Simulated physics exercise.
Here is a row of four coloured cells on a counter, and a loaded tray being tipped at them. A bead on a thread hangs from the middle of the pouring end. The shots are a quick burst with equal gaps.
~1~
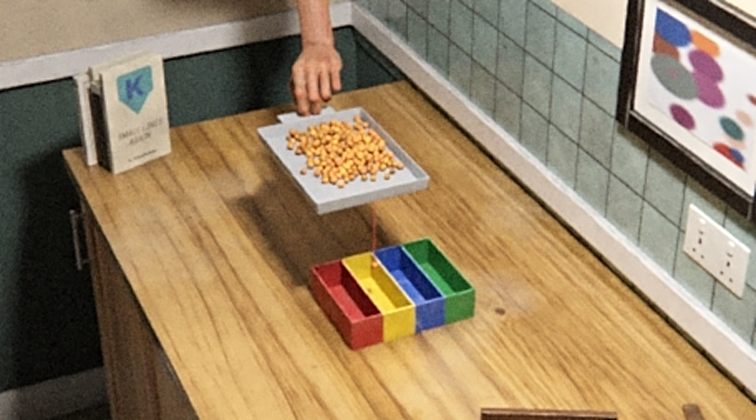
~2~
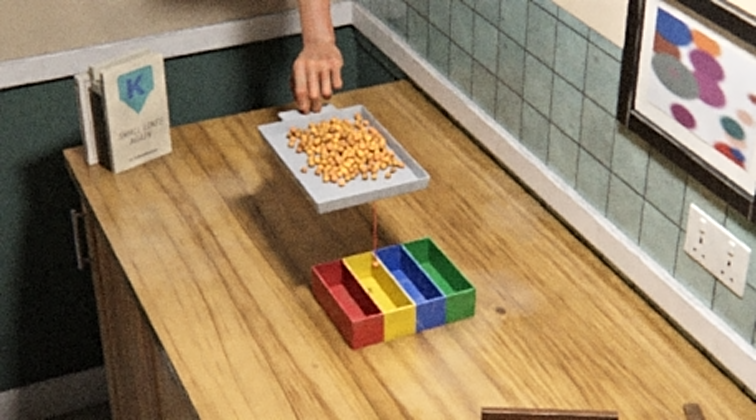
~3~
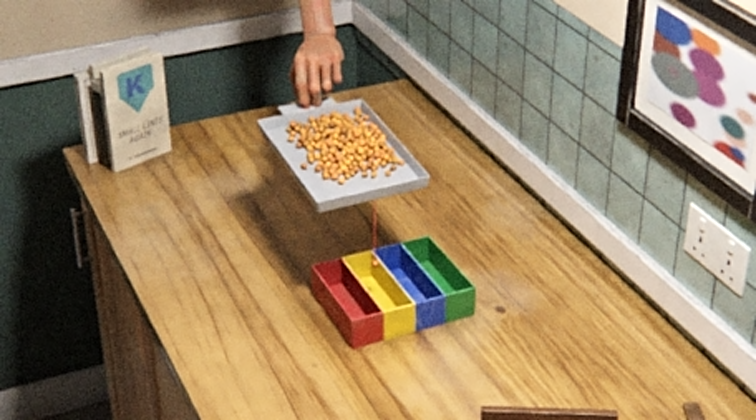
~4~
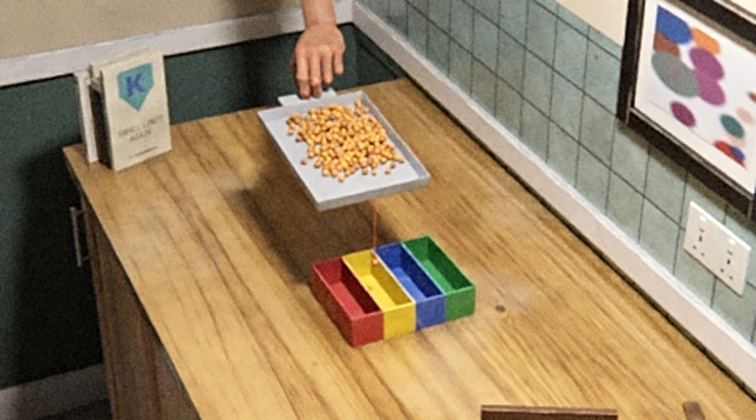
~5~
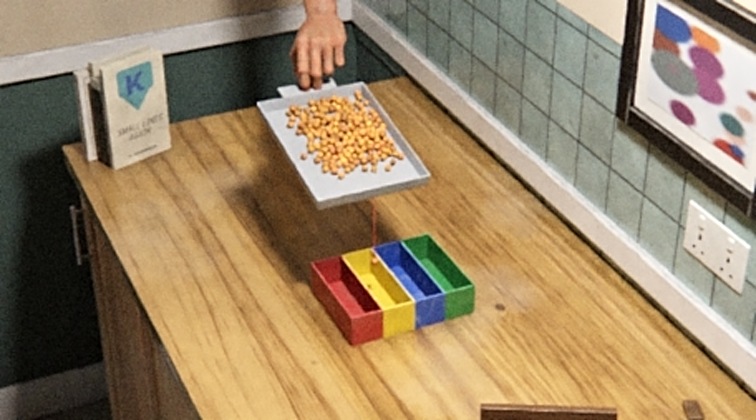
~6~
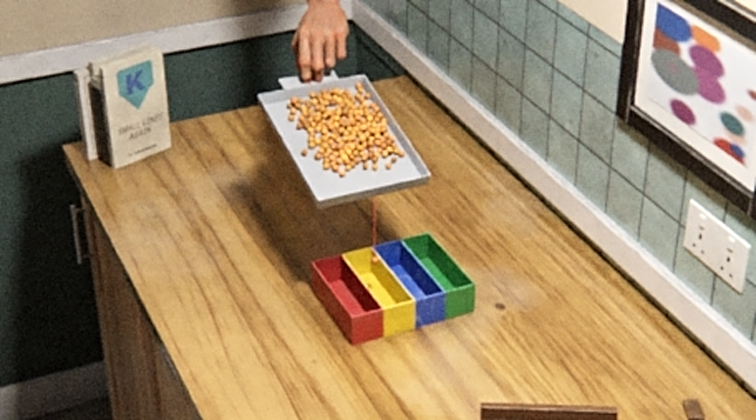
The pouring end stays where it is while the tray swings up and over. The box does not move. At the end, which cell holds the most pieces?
It favours the blue compartment.
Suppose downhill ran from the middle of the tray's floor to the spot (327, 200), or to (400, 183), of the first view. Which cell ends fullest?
First red, then green.
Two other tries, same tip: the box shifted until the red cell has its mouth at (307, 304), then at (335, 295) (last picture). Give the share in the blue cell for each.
First some 20, then 30 per cent.
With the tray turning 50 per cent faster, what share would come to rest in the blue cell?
Close to 30 per cent.
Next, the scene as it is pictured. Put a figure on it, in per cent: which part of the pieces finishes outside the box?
Near 10 %.
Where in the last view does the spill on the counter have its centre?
Close to (425, 361).
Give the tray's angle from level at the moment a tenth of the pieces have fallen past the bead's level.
Roughly 90°.
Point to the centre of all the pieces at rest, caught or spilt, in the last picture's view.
At about (410, 308).
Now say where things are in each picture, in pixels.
The first picture shows corners of the pouring end at (318, 202) and (426, 177), level; middle of the load at (343, 147), roasted chickpeas; bead on its thread at (375, 265); red cell at (368, 329); yellow cell at (399, 321); blue cell at (430, 312); green cell at (460, 304).
The second picture shows corners of the pouring end at (319, 202) and (427, 176), level; middle of the load at (343, 145).
The third picture shows corners of the pouring end at (319, 201) and (427, 175), tipped barely, level across its low end; middle of the load at (343, 141).
The fourth picture shows corners of the pouring end at (319, 200) and (428, 175), tipped a little, level across its low end; middle of the load at (343, 135).
The fifth picture shows corners of the pouring end at (319, 199) and (427, 174), tipped a little, level across its low end; middle of the load at (343, 130).
The sixth picture shows corners of the pouring end at (320, 198) and (428, 174), tipped a little, level across its low end; middle of the load at (344, 124); red cell at (368, 324); yellow cell at (399, 316); blue cell at (430, 307); green cell at (460, 299).
Soon, tray tipped steeply; nearly all on the tray; a stray few falling or outside the box.
A while on, tray tipped right over; about two thirds on the tray; a small part in the blue cell; a small part in the green cell; a small part in the yellow cell; a stray few in the red cell; about a quarter falling or outside the box.
Towards the end, tray tipped past a quarter turn; about a third in the blue cell; about a quarter in the yellow cell; a small part in the red cell; a small part in the green cell; a small part falling or outside the box.
Finally, tray tipped past a quarter turn; about a third in the blue cell; about a quarter in the yellow cell; a small part in the red cell; a small part in the green cell; a small part outside the box.
